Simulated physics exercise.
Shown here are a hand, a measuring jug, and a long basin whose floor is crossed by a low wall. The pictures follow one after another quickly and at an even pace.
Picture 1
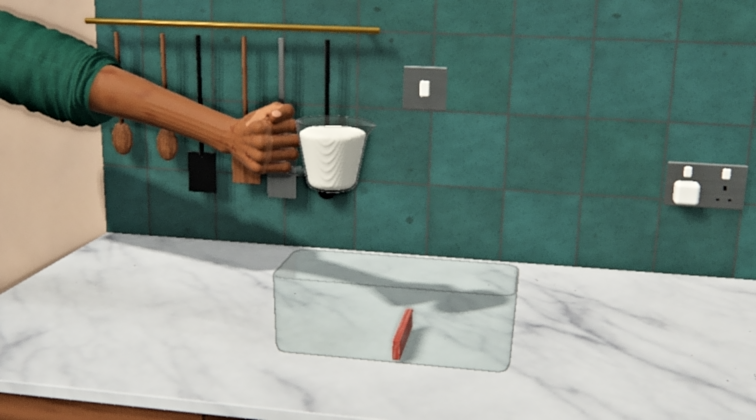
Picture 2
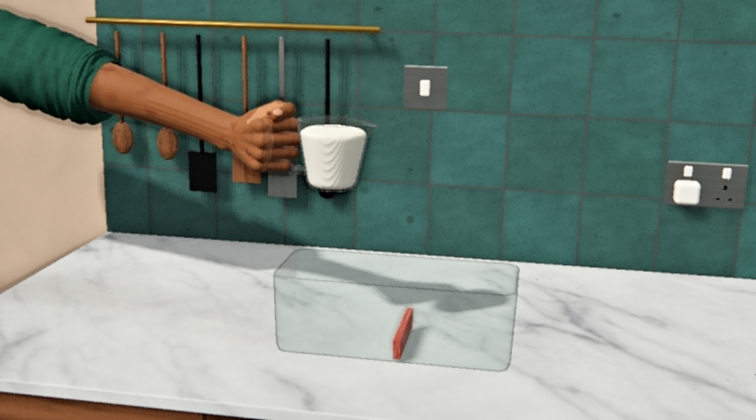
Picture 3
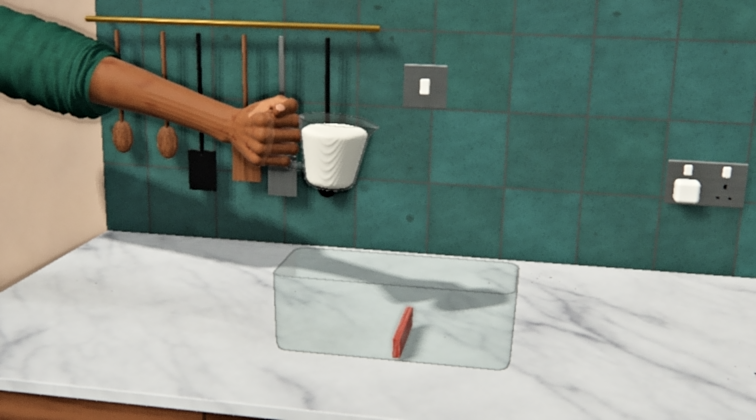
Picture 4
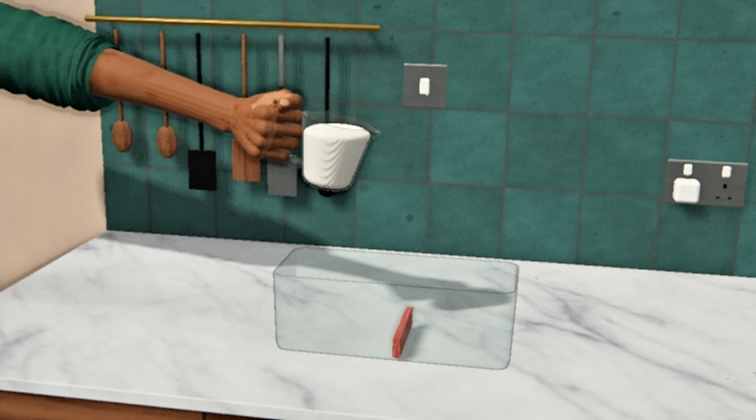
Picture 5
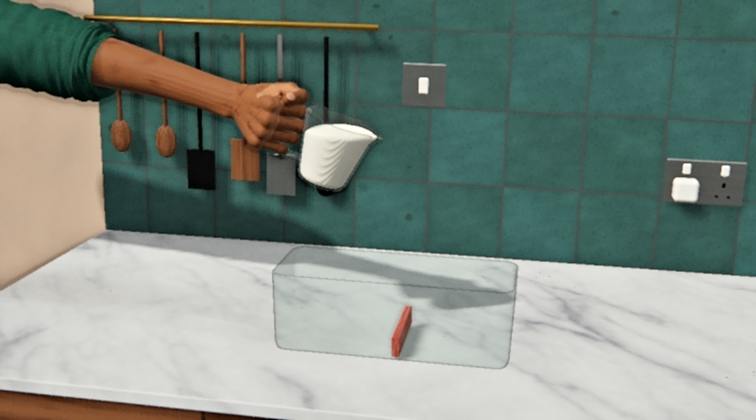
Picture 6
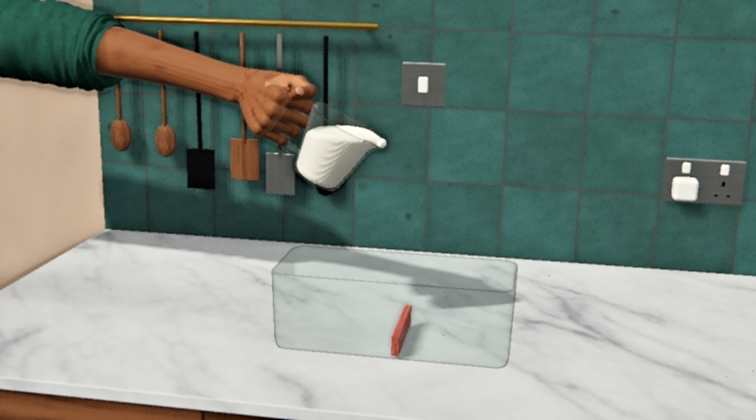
A hand holds a measuring jug of white liquid above a long clear basin with a low red wall across its floor, then tilts the jug steadily to the right until the liquid reaches the pouring edge.
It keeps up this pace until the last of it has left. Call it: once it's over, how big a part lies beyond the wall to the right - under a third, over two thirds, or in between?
Over two thirds.
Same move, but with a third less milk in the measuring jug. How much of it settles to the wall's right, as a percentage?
The share comes to some 85 parts in a hundred.
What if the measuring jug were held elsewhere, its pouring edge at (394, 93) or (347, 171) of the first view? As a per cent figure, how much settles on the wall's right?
In order, roughly 90 percent and 10 percent.
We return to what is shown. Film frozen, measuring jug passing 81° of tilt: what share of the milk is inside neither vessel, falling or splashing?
Share: Approx. 30 %.
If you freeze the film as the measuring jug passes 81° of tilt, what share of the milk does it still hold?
It comes to 50 per cent or so.
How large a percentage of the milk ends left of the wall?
I'd put it near 10 per cent.
A moment on, the measuring jug is tipped on its side and 51 per cent is still to pour, 0 is left of the wall and 16 right of it.
Next, the measuring jug is tipped on its side and 9 per cent is still to pour, 6 is left of the wall and 67 right of it.
Then the measuring jug is tipped on its side and 0 per cent is still to pour, 10 is left of the wall and 88 right of it.
Later the measuring jug is tipped on its side and 0 per cent is still to pour, 11 is left of the wall and 88 right of it.
Finally, 11 per cent lies left of the wall, 88 right of it and 1 outside.
